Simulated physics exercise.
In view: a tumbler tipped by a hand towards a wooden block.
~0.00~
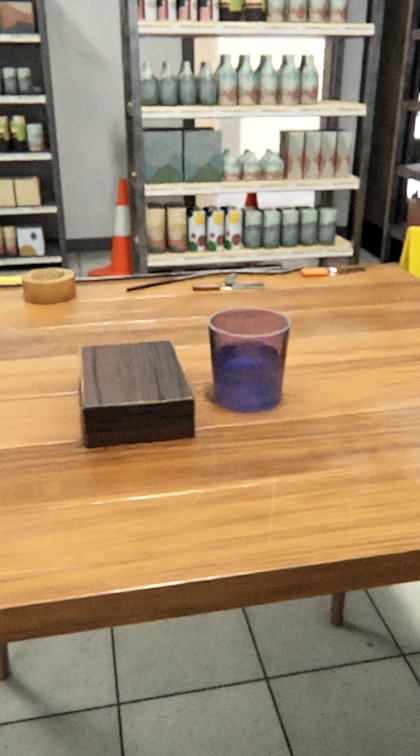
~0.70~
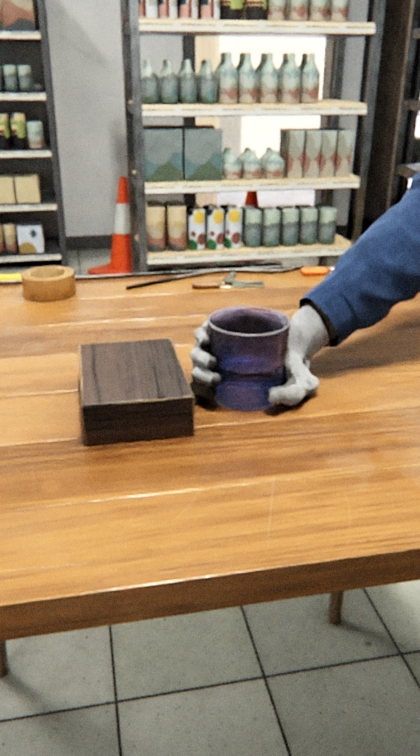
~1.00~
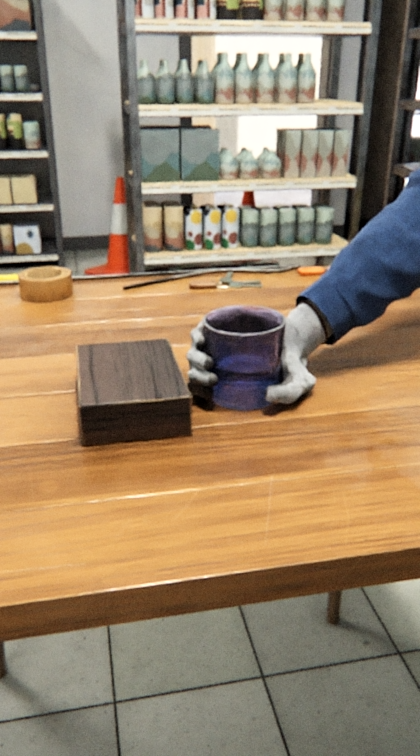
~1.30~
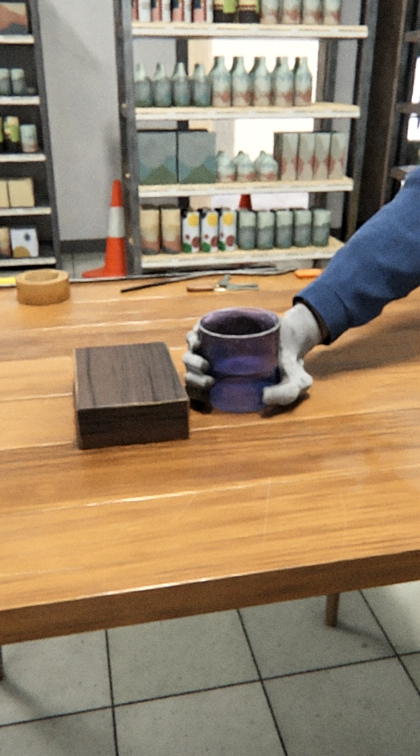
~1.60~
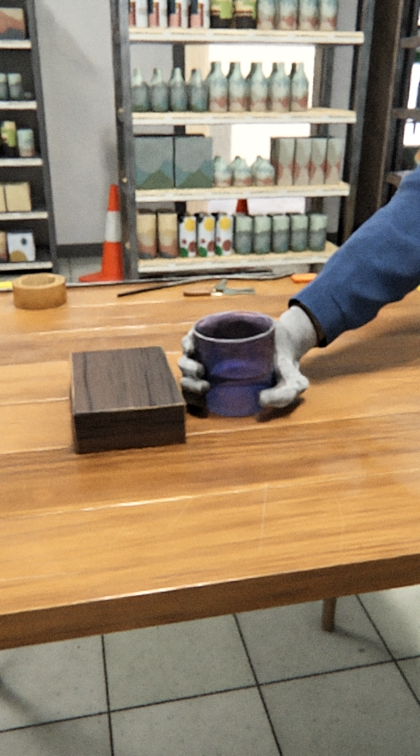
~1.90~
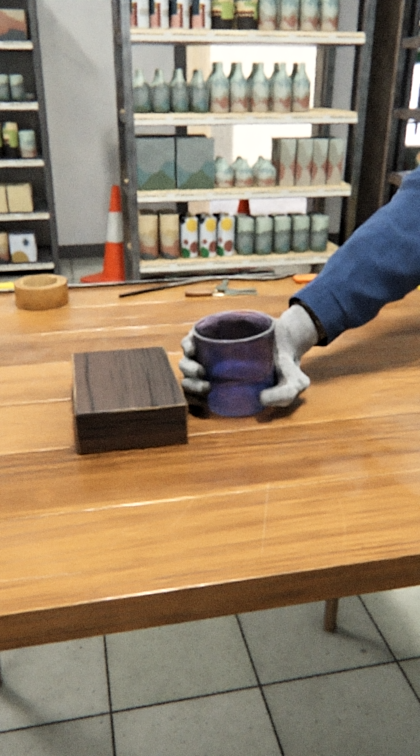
On a wooden table, a gloved hand grips a purple tumbler beside a dark block and holds it nearly still.
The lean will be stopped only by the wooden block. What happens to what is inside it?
It does not overflow.
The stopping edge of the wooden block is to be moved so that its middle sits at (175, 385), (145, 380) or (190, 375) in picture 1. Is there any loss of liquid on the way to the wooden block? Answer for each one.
In the listed order: Some escapes, some escapes, nothing escapes.
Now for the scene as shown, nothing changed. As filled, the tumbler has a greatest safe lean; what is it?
Roughly 50°.
After 2.5 s, the tumbler leans by about 20°; nothing has left it.
After 3.1 s, the tumbler leans by about 30°; nothing has left it.
After 4.5 s, the tumbler leans by about 35°, against the wooden block; nothing has left it.
